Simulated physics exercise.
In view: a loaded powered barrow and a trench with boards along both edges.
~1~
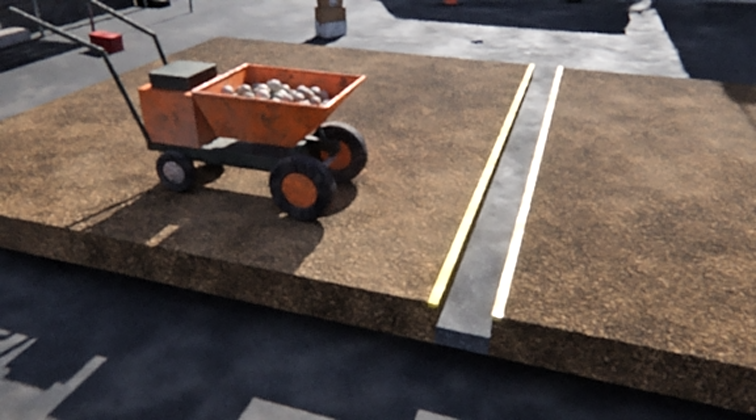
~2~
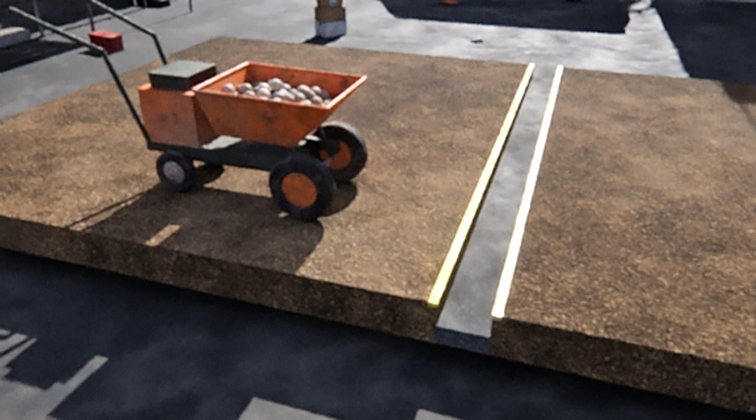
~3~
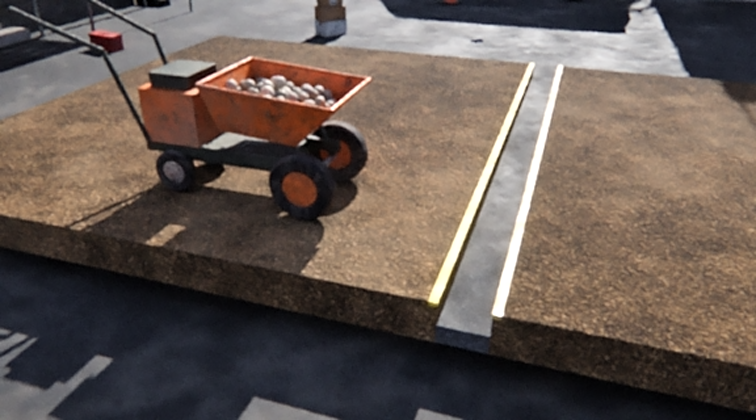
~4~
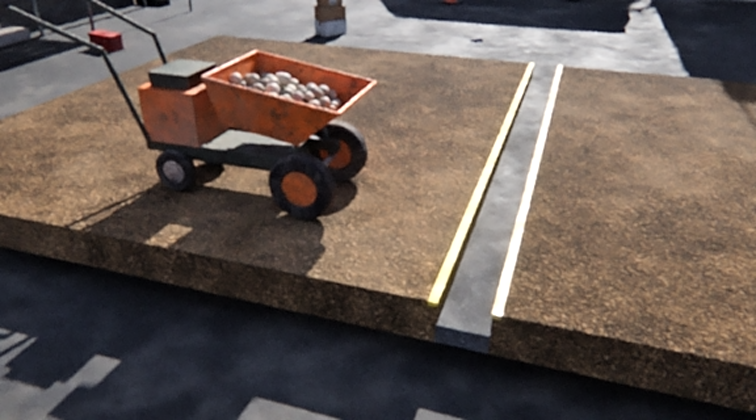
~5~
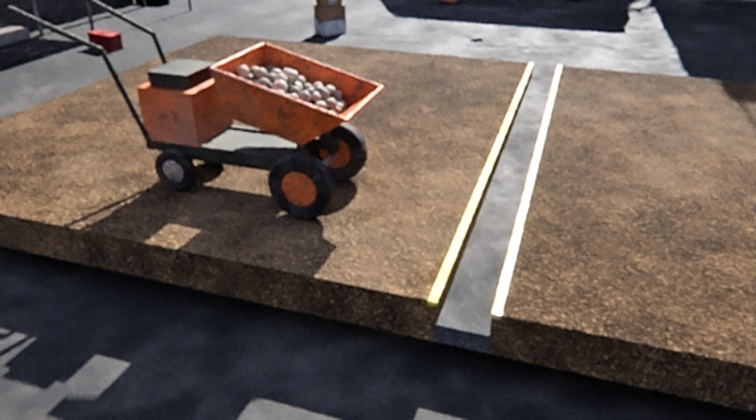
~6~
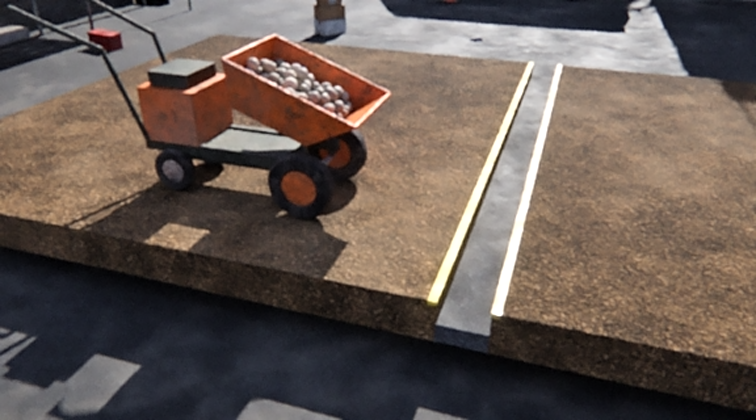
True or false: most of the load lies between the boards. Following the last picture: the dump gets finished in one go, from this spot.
False.
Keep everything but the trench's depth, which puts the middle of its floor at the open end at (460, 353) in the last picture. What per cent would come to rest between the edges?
Estimated share: Approx. 30 %.
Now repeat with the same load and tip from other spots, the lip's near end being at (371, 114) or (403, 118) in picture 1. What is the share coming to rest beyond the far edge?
Around 10 and 20 per cent respectively.
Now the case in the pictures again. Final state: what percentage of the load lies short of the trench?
It works out to close to 60 per cent.
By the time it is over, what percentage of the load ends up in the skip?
Close to 5 in a hundred.
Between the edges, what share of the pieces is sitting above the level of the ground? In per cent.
I'd put it near 0 per cent.
Soon, skip tipped steeply; all in the skip.
A while on, skip tipped right over; about two thirds in the skip; about a third short of the trench; a stray few falling.
Towards the end, skip tipped right over; a small part in the skip; about two thirds short of the trench; about a quarter in or heaped over the trench.
Finally, skip tipped right over; a small part in the skip; about two thirds short of the trench; about a third in or heaped over the trench; none beyond it.
